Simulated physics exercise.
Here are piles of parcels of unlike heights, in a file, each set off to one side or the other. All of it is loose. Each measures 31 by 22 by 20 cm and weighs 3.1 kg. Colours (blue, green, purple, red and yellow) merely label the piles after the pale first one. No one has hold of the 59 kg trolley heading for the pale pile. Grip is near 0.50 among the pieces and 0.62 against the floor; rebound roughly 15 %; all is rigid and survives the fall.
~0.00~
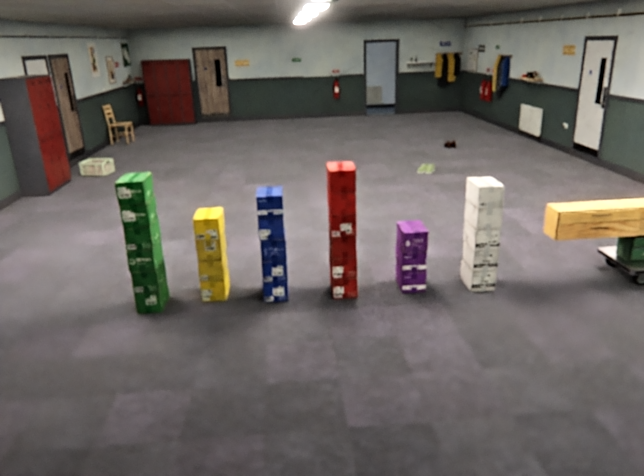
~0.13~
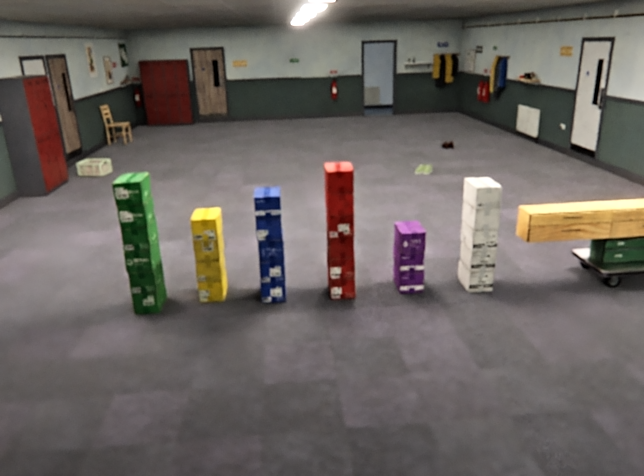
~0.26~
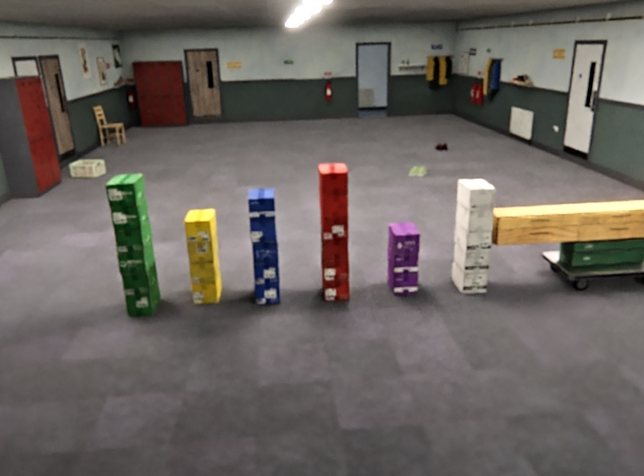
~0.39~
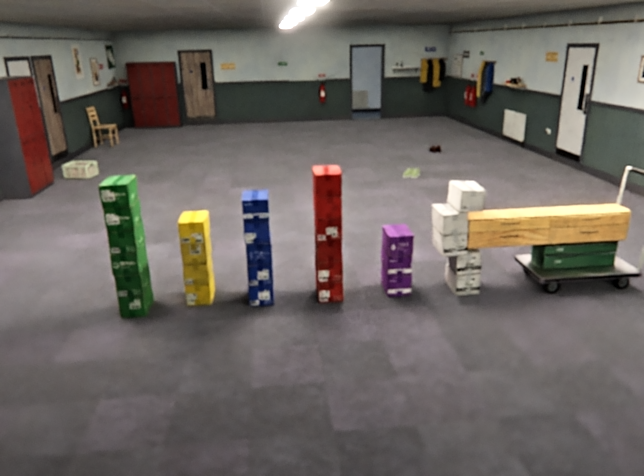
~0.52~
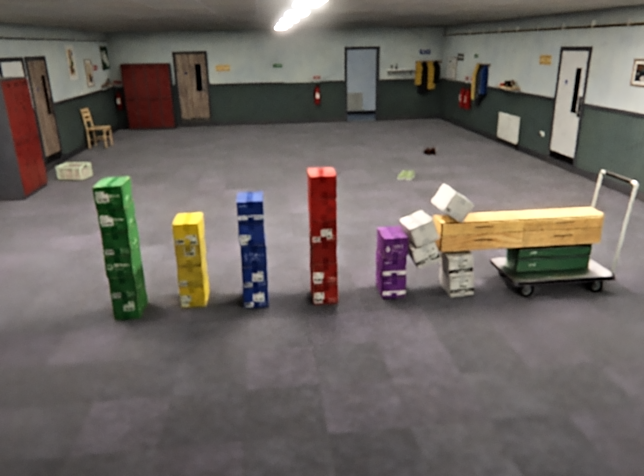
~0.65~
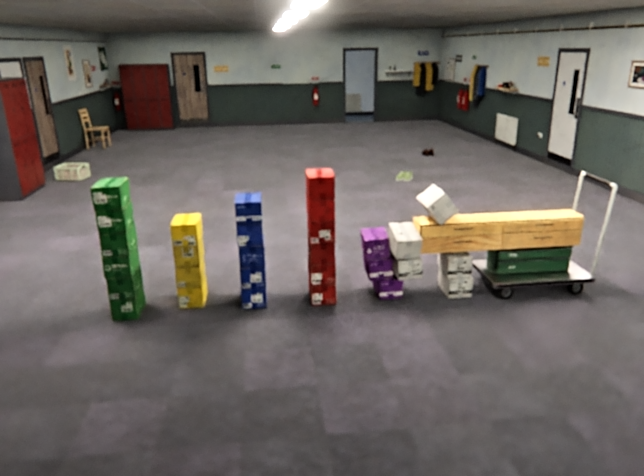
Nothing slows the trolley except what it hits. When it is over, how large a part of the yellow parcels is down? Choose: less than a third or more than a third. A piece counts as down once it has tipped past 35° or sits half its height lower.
It comes to upwards of a third.
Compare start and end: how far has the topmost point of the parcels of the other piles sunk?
About 60 cm.
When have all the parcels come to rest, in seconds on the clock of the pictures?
Near 4.5 s.
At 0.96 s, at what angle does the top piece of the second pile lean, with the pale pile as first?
About 10°.
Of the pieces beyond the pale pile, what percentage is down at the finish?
About 90 per cent.
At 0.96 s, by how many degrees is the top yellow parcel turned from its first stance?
About 0°.
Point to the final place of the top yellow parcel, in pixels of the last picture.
Around (99, 273).
Around 0.96 s, 3 of the pale pile down; none of the 4 yellow parcels down (2 of 24 in all colours); top yellow parcel unmoved; top purple parcel tipped 11°, 12 cm lower.
Around 1.70 s, 3 of the pale pile down; none of the 4 yellow parcels down (7 of 24 in all colours); top yellow parcel unmoved; top red parcel tipped 21°, 15 cm lower.
Around 2.62 s, 3 of the pale pile down; none of the 4 yellow parcels down (11 of 24 in all colours); top yellow parcel tipped 27°; top red parcel tipped 58°, 59 cm lower.
Around 3.36 s, 3 of the pale pile down; 4 of the 4 yellow parcels down (21 of 24 in all colours); top yellow parcel tipped 54°, 37 cm lower; top green parcel tipped 63°, 62 cm lower.
Finally (4.7 s), 3 of the pale pile down; 4 of the 4 yellow parcels down (21 of 24 in all colours); top yellow parcel on its side; top green parcel on its side. That is 100 per cent. Seen by the last camera, middles, top yellow parcel near (99, 273).
